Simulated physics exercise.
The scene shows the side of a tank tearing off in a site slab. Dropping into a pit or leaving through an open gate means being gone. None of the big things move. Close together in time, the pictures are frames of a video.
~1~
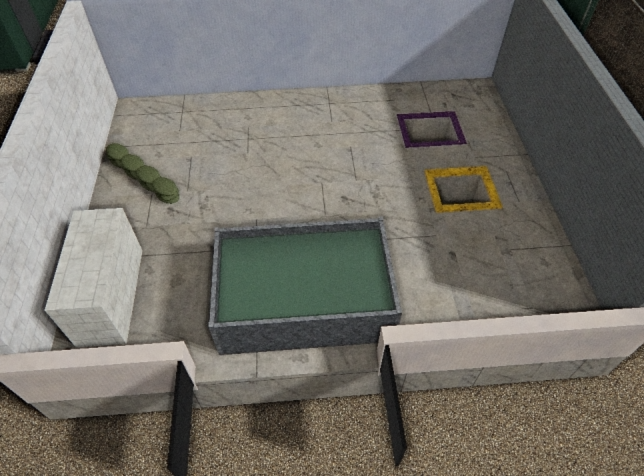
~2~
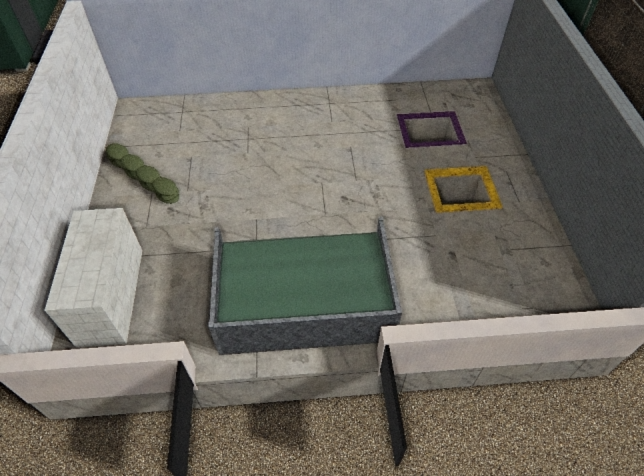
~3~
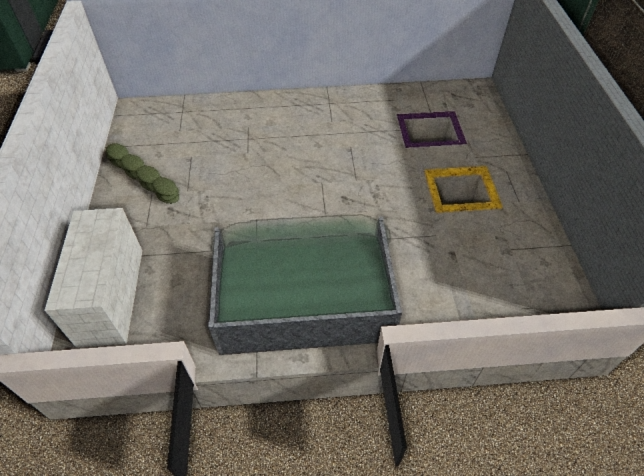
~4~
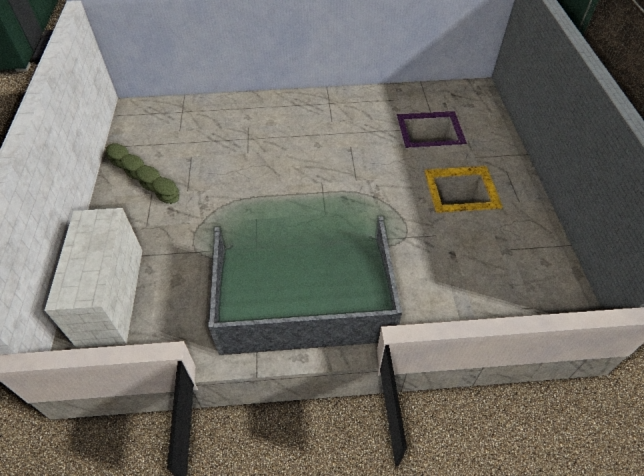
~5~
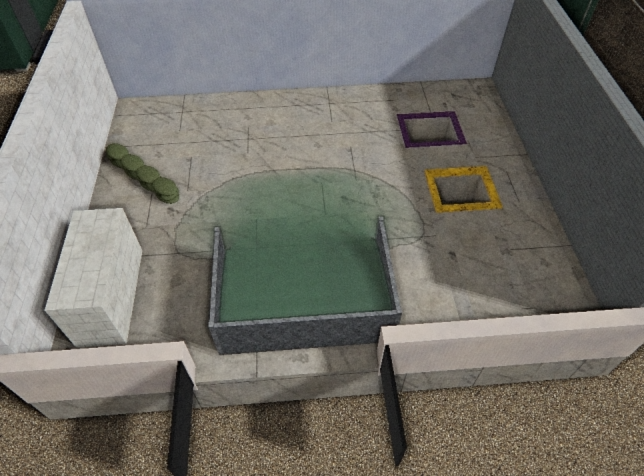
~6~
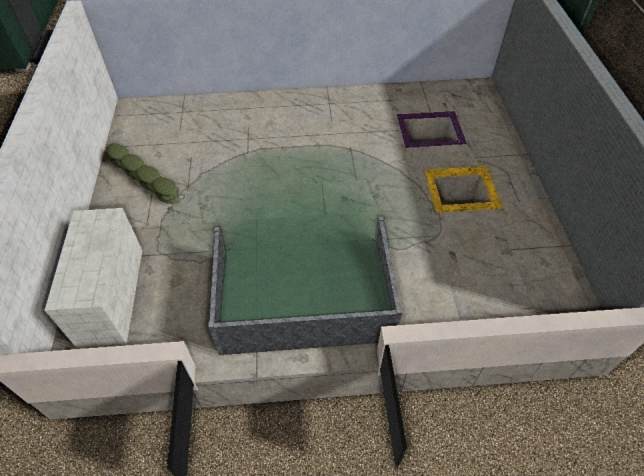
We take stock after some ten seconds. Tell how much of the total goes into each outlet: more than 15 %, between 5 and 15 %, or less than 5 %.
Where it goes: The gate gets less than 5 %; the purple pit gets more than 15 %; the yellow pit gets less than 5 %.
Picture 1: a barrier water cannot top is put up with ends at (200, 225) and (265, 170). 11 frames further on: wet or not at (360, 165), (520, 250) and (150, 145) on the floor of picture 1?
In the order given, the spots are swamped, spared and spared.
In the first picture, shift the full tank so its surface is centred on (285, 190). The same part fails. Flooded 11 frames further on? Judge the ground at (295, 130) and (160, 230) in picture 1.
Well, the first one would be soaked, and the second one bone-dry.
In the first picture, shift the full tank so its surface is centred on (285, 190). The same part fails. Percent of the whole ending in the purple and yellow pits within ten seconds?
Purple 20 %, yellow 2 %.
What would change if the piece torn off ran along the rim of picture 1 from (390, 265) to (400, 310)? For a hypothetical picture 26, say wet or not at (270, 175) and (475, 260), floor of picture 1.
Point one not reached, point two waterlogged.
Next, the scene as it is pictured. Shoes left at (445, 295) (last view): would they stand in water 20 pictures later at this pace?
That place: Spared.
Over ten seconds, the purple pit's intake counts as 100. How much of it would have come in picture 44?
Something like 65 in a hundred.
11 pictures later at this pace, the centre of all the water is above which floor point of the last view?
Centre of the water: Near (288, 168).
A moment on, water covers 45 % of the floor; the gate 0 %, the purple pit 0 %, the yellow pit 0 %.
Next, water covers 50 % of the floor; the gate 0 %, the purple pit 3 %, the yellow pit 0 %.
Then, water covers 60 % of the floor; the gate 0 %, the purple pit 6 %, the yellow pit 0 %.
Later, water covers 80 % of the floor; the gate 0 %, the purple pit 12 %, the yellow pit 1 %.
In the end, water covers 95 % of the floor; the gate 1 %, the purple pit 19 %, the yellow pit 1 %.
